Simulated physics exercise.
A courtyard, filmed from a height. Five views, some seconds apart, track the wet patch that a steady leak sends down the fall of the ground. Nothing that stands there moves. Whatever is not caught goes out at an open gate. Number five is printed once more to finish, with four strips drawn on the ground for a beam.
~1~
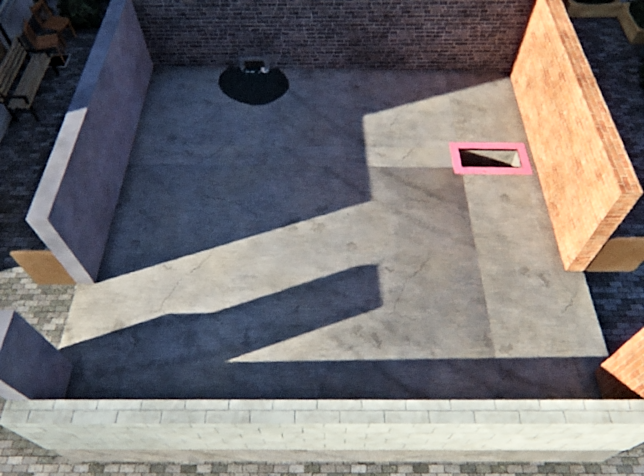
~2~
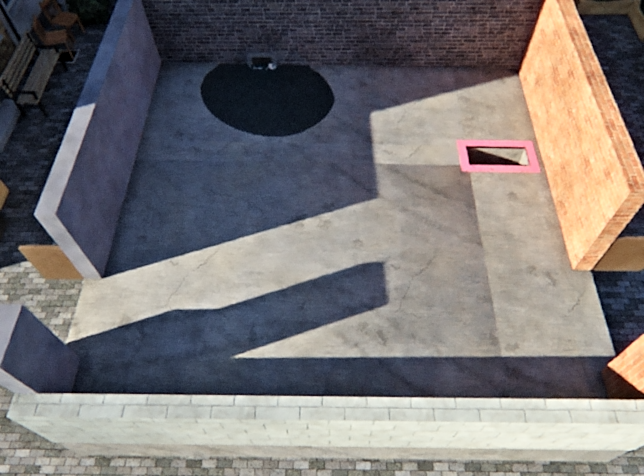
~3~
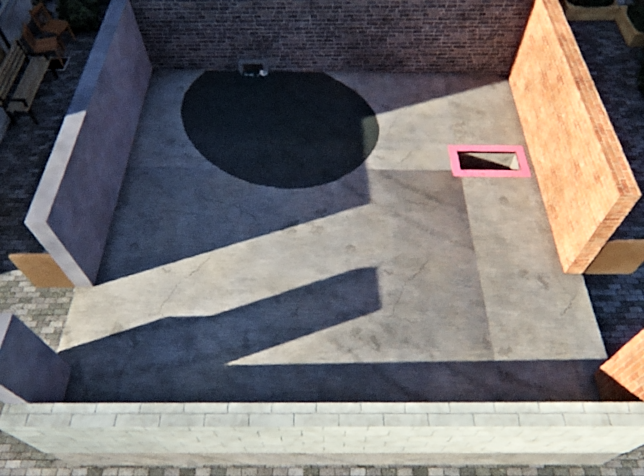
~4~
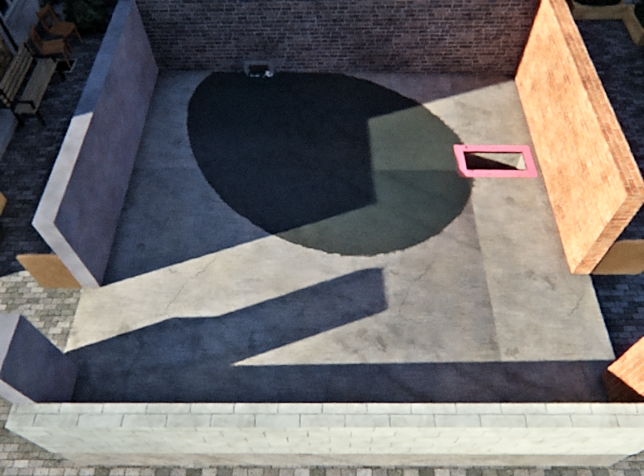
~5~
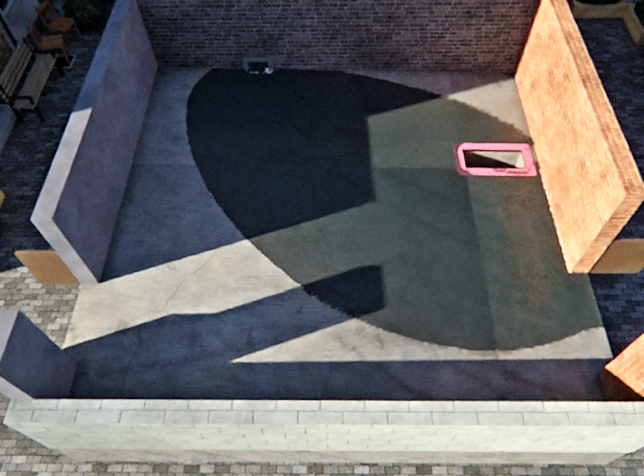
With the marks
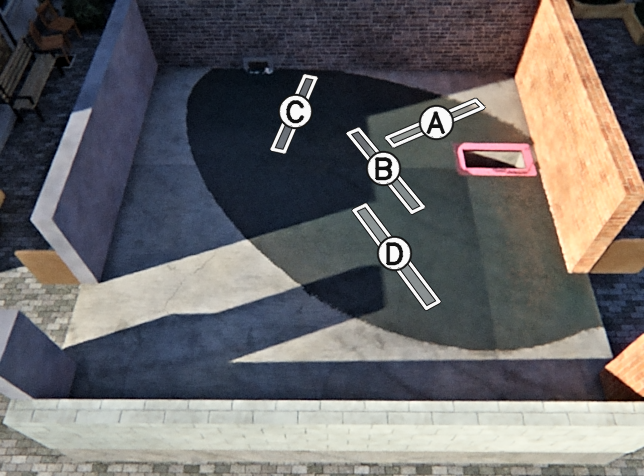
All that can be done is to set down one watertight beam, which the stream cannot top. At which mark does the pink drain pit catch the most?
Go for D.
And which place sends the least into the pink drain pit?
C.
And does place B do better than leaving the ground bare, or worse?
Place B is worse.
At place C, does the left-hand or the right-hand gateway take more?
More leaves on the right.
In white, A from (390, 141) to (479, 103); B from (353, 131) to (417, 209); C from (278, 150) to (310, 77); D from (359, 207) to (432, 304).
If A is chosen, about 18 % of the stream goes into the pink drain pit, about 82 % out by the gates.
If B is chosen, about 14 % of the stream goes into the pink drain pit, about 86 % out by the gates.
If C is chosen, about 6 % of the stream goes into the pink drain pit, about 94 % out by the gates.
If D is chosen, about 23 % of the stream goes into the pink drain pit, about 77 % out by the gates.
